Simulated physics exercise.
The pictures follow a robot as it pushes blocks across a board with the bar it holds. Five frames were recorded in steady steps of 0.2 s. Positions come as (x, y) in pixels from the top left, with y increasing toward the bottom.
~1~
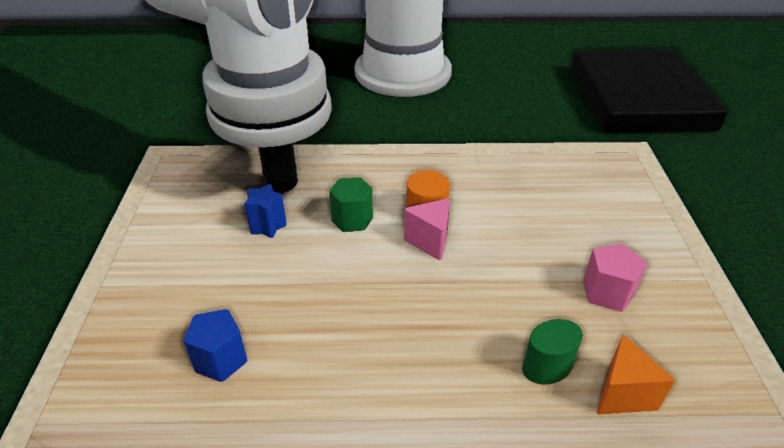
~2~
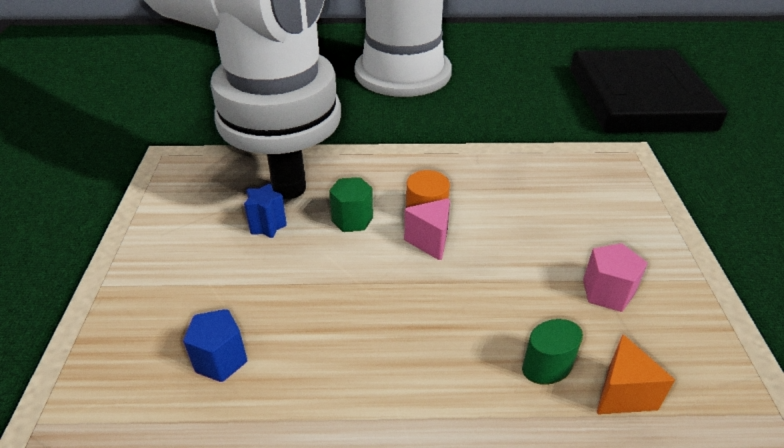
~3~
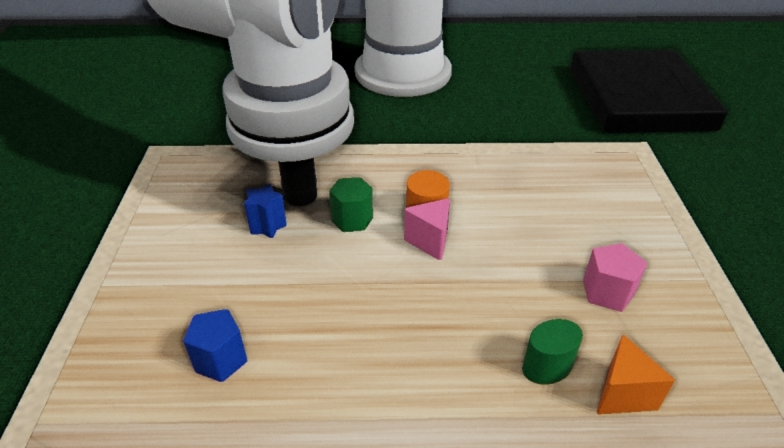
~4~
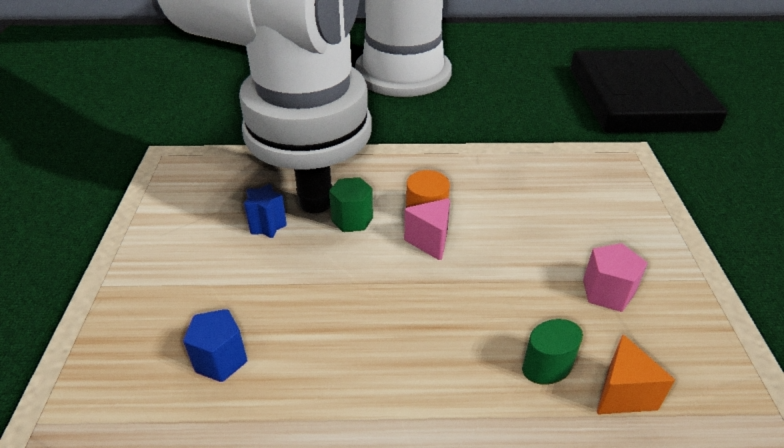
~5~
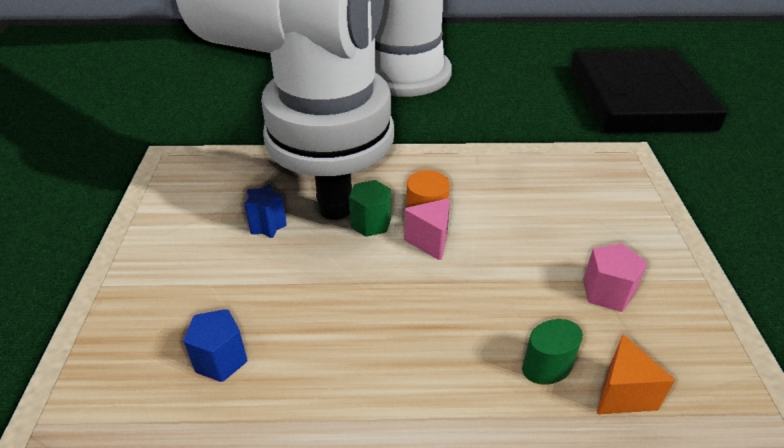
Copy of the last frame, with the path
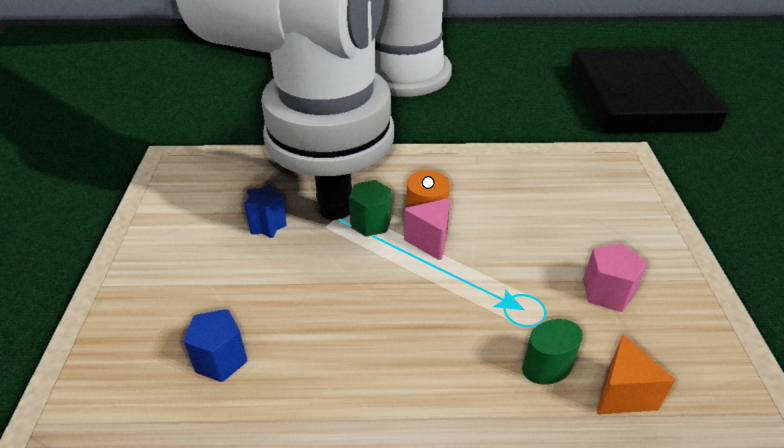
At first, a robot arm's black tip stands beside a blue star-shaped block near the back of a wooden board scattered with colored blocks. The arm moves right through the gap to the green six-sided block, then nudges it slightly right toward the orange cylinder and pink triangular piece, while the other blocks stay still.
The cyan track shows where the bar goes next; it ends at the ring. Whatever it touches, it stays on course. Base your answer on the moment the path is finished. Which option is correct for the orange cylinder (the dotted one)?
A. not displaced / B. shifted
I choose B.
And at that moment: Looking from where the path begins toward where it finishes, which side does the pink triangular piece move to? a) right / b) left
The answer is b.
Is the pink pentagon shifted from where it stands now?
The answer is no.
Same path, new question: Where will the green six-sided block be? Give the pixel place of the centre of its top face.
If I read the scene right, the answer is (445, 208).
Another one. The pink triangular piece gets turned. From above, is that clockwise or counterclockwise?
The twist is anticlockwise.
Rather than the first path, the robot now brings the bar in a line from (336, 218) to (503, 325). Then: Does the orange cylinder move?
Short answer: Yes.
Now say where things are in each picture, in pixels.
Bar tip at (282, 184); block tops, green six-sided block at (351, 189); orange cylinder at (428, 183); pink triangular piece at (432, 212); green oval at (557, 336); pink pentagon at (619, 261), in the first picture.
Bar at (290, 190); blocks unchanged, in the second picture.
Bar at (301, 197); blocks unchanged, in the third picture.
Bar at (316, 204); blocks unchanged, in the fourth picture.
Bar at (336, 210); green six-sided block at (370, 192); orange cylinder at (428, 183); pink triangular piece at (432, 212); green oval at (557, 336); pink pentagon at (619, 261), in the fifth picture.
Path on the board, in a line from (336, 218) to (525, 310); the dot is on the orange cylinder.
On the path given first. One third of the way, bar at (393, 238); green six-sided block at (429, 207), turned 40° anticlockwise; orange cylinder at (440, 181); pink triangular piece at (460, 220), turned 35° anticlockwise.
Two thirds of the way, bar at (456, 268); green six-sided block at (445, 208), turned 65° anticlockwise; orange cylinder at (440, 181); pink triangular piece at (487, 221), turned 60° anticlockwise.
At the end, bar at (527, 302); green six-sided block at (445, 208), turned 65° anticlockwise; orange cylinder at (440, 181); pink triangular piece at (487, 221), turned 60° anticlockwise; green oval in place; pink pentagon in place.
